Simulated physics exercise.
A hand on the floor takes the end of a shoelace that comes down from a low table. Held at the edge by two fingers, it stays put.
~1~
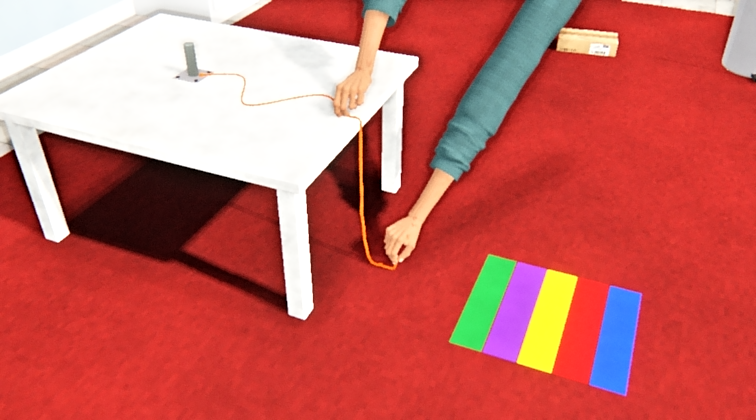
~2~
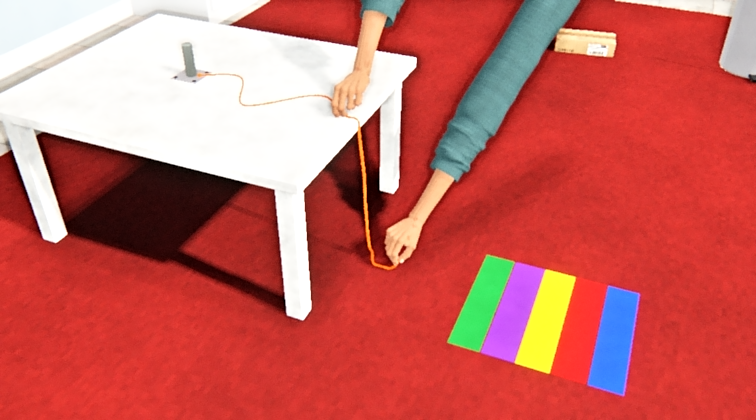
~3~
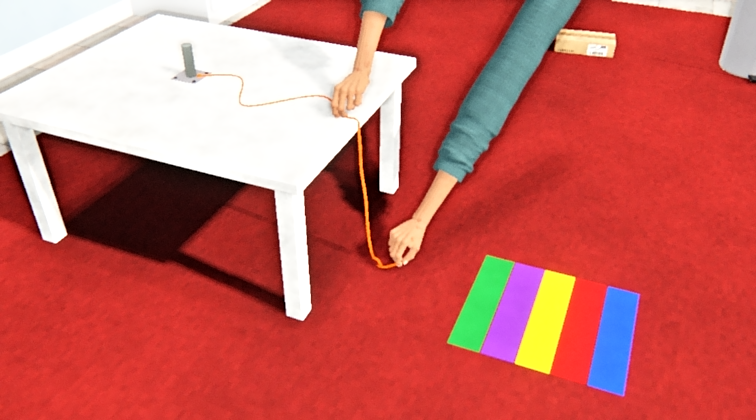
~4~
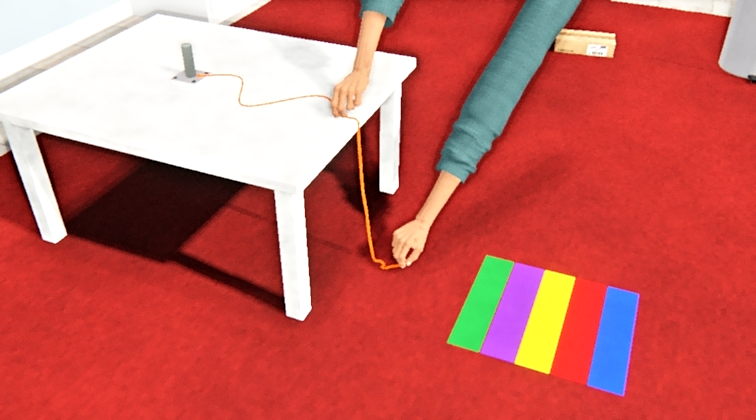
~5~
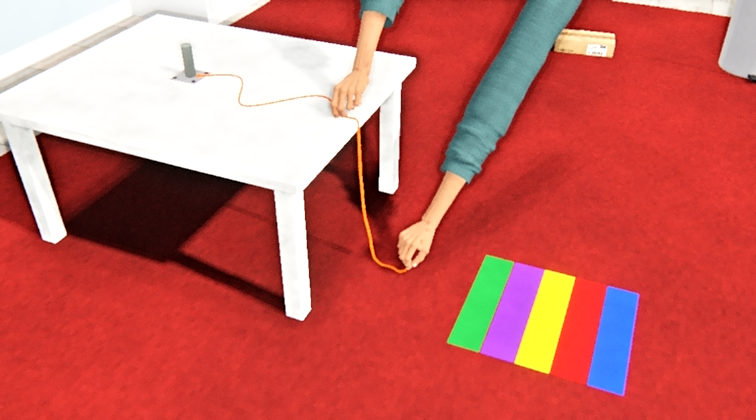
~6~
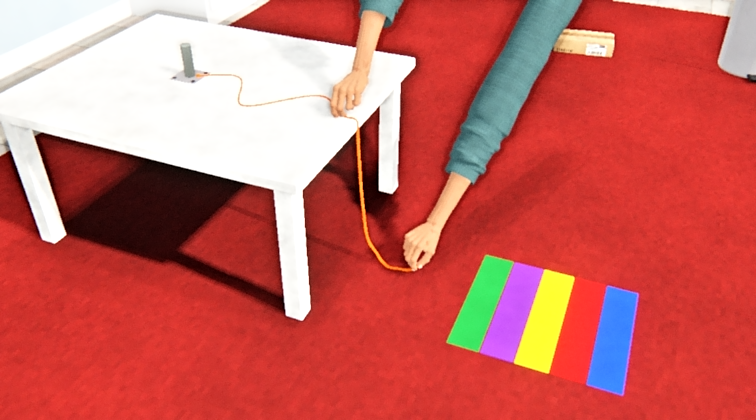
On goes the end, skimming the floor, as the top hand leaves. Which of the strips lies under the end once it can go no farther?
The red one.
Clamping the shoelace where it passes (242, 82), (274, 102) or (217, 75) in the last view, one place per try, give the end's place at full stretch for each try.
Respectively (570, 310), (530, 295) and (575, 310).
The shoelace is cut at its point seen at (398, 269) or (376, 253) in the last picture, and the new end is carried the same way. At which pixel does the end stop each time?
Roughly (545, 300), (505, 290).
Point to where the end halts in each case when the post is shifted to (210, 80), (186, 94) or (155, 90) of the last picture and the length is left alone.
Roughly (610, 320), (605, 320) and (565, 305).
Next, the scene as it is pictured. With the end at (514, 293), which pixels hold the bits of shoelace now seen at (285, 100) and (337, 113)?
(323, 110) and (369, 159).
Early on, end near (514, 293); over purple.
Midway, end near (555, 304); over yellow.
At the end of the slack, end near (581, 311); over red. It halts on the red strip.
